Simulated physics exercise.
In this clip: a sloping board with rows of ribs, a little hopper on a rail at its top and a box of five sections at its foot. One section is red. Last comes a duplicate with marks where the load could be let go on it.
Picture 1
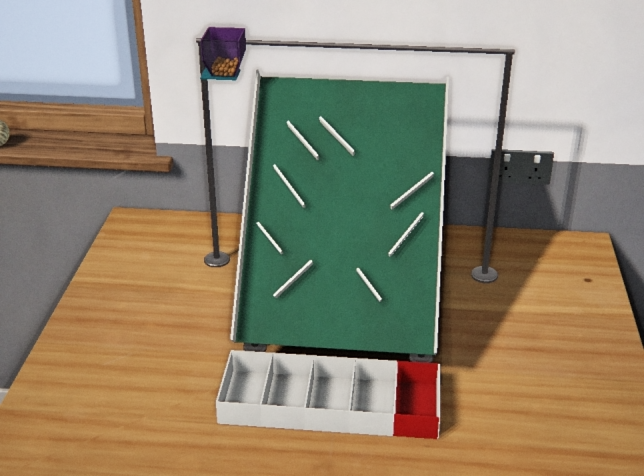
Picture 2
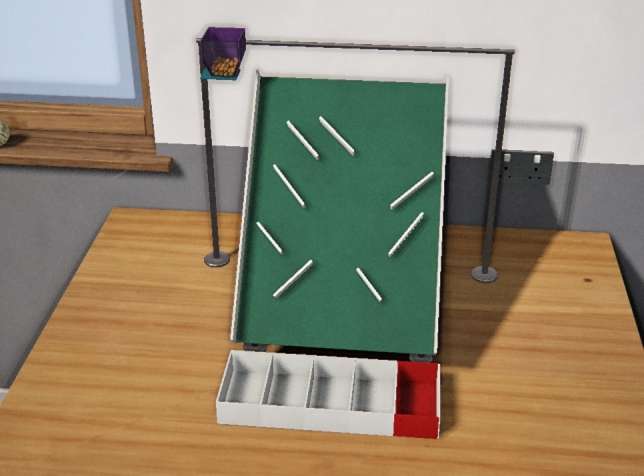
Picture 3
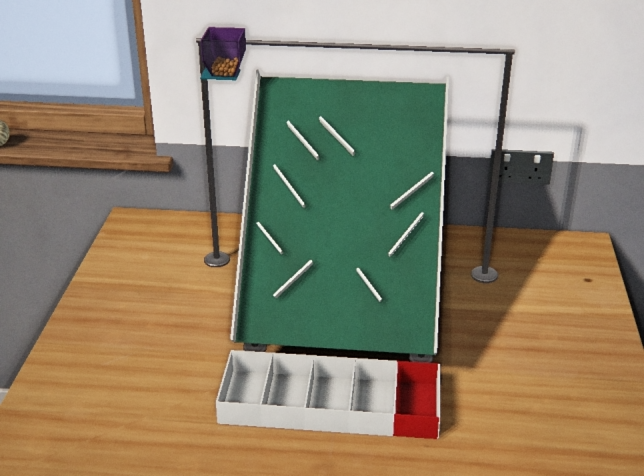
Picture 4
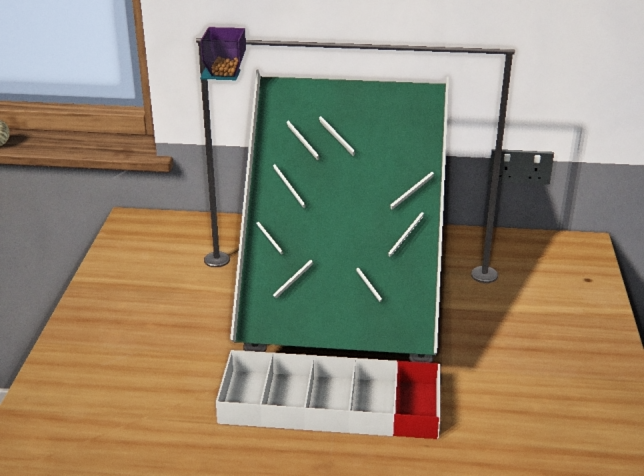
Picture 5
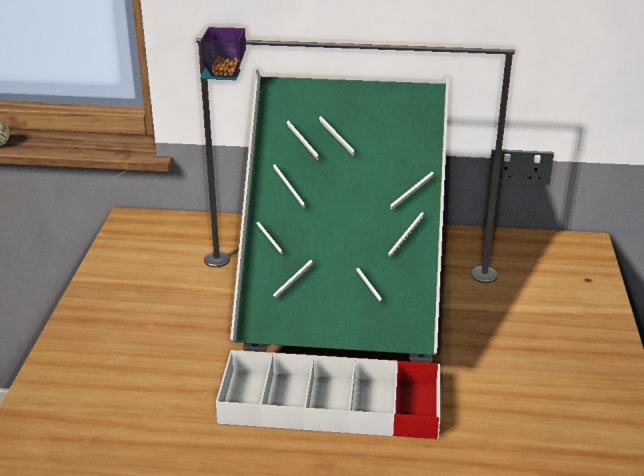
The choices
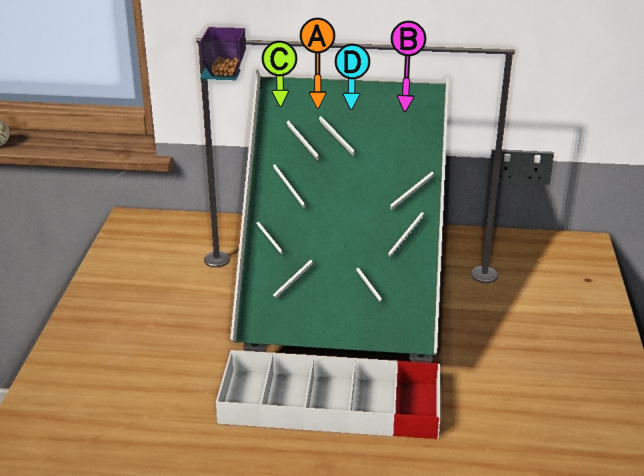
On a wooden table by a window, a green sloping board with pale angled ribs stands behind a box of five sections, the rightmost one red. A small dark hopper holding brownish pieces sits on the rail at upper left, and nothing visibly moves from start to finish.
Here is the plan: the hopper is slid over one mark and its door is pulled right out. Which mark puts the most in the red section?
Take D.
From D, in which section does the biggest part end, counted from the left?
It is the fifth one.
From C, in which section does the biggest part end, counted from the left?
The first from the left.
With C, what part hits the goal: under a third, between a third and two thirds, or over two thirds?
Under a third.
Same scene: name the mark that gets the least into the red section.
C.
On the marked copy, mark A meets the board at (317, 101); mark B meets the board at (405, 105); mark C meets the board at (280, 100); mark D meets the board at (351, 103).
If A is chosen, about a third in the red section, about two thirds in other sections, a stray few outside the box.
If B is chosen, about a third in the red section, about half in other sections, a small part outside the box.
If C is chosen, a small part in the red section, most in other sections, a small part outside the box.
If D is chosen, nearly all in the red section, a small part in other sections.
